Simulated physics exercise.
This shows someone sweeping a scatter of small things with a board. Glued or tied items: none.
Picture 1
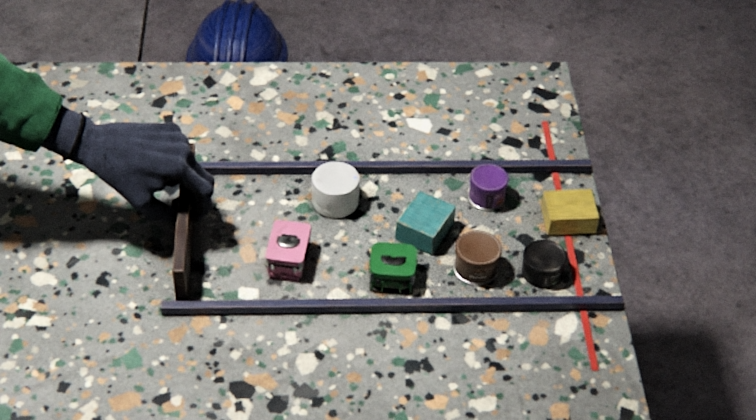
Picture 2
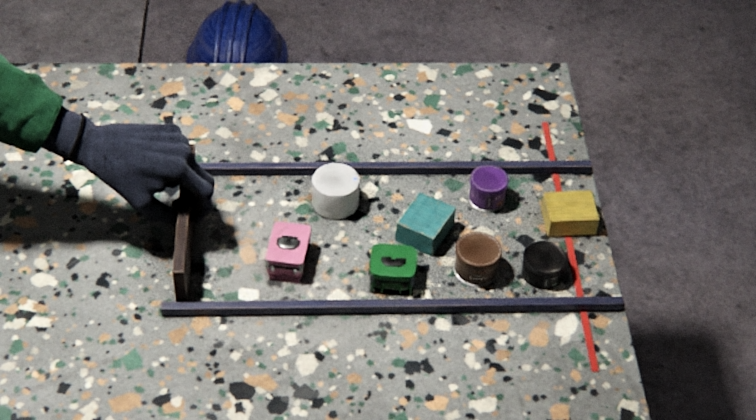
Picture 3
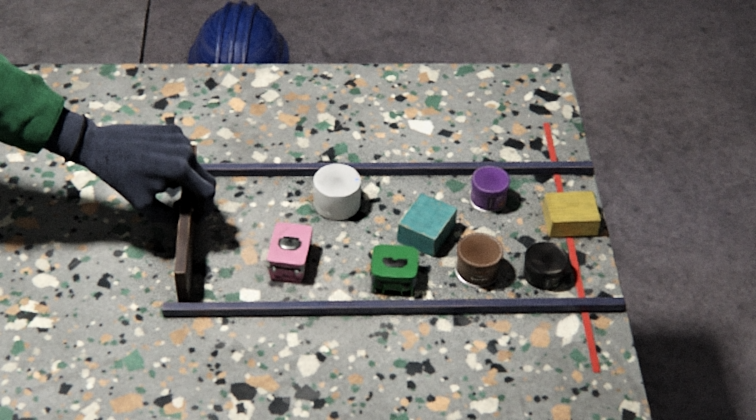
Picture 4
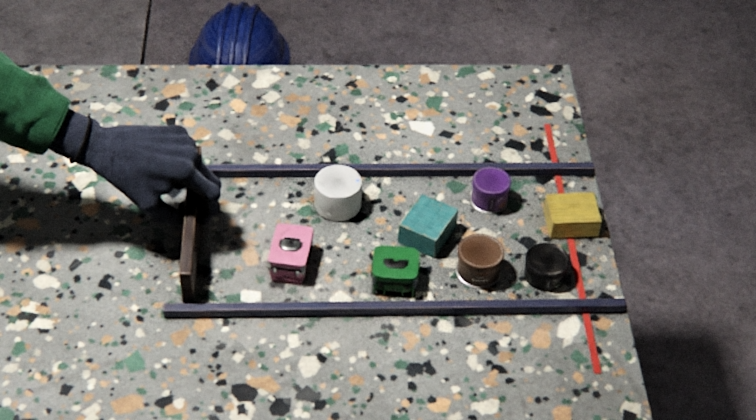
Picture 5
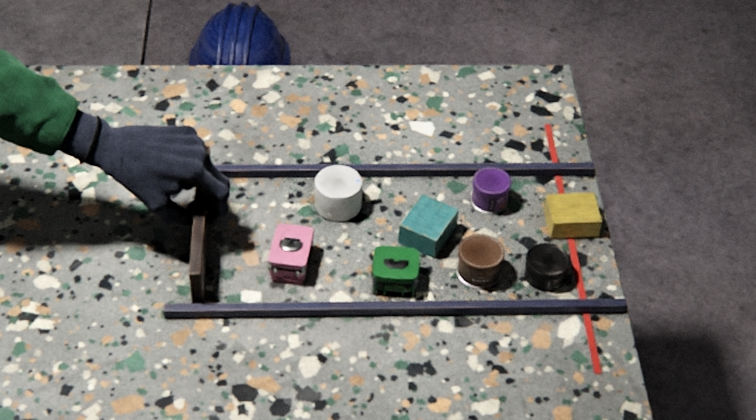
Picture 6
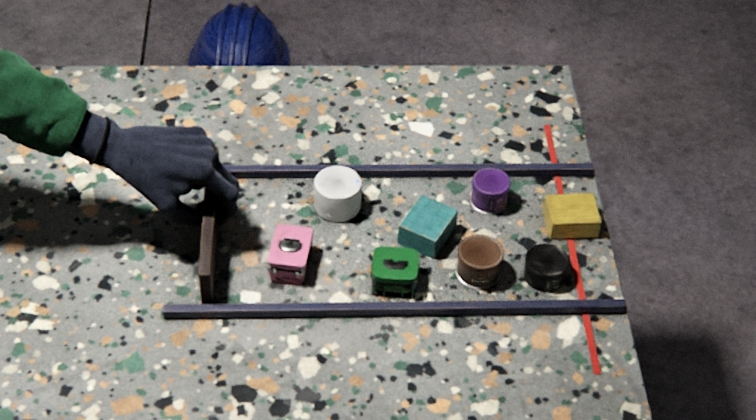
In this clip, a gloved hand holds a dark board upright between two rails on a speckled tabletop, then slides it slightly to the right, while the scattered blocks, cases and round containers ahead of it stay in place.
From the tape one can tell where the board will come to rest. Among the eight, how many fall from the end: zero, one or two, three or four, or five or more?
Falling from the end: Five or more.
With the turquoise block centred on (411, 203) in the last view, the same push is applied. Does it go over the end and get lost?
I reckon it falls away.
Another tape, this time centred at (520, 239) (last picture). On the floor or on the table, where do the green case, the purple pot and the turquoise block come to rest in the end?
Well, the green case sits tight, the purple pot sits tight, and the turquoise block sits tight.
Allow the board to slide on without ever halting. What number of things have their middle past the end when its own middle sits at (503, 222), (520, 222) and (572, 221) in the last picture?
In order, that gives 1, then 3, then 6.
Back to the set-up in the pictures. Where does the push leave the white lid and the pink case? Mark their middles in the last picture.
One is at about (587, 189), the other at about (594, 252).
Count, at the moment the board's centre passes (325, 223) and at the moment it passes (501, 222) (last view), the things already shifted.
At the first spot 2, then 8.
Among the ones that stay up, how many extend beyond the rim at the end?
Looks like 1 of them.
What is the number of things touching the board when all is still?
The count comes out at 2.
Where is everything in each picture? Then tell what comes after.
In the first picture, yellow block (570, 212); black tub (544, 264); purple pot (488, 187); board (186, 221); tape (568, 234).
In the second picture, black tub (544, 265); pink case (289, 252).
In the third picture, purple pot (490, 190); board (187, 222).
In the fourth picture, yellow block (572, 215); white lid (338, 193).
In the fifth picture, black tub (546, 267); brown tin (480, 261).
In the sixth picture, yellow block (572, 216); black tub (546, 268); purple pot (490, 192); board (210, 224); tape (570, 238).
Soon after, none off yet; yellow block at rest near (572, 216); black tub at rest near (546, 268); purple pot at rest near (490, 192).
Then, none off yet; yellow block at rest near (572, 216); black tub moved a little near (567, 269); purple pot at rest near (490, 192).
Further on, one off so far; yellow block moved a little near (600, 212); black tub tipped well over near (654, 323); purple pot moved well along near (565, 186).
At rest, the number that fall off is five or more; fallen, green case, turquoise block, brown tin, purple pot, black tub and yellow block.
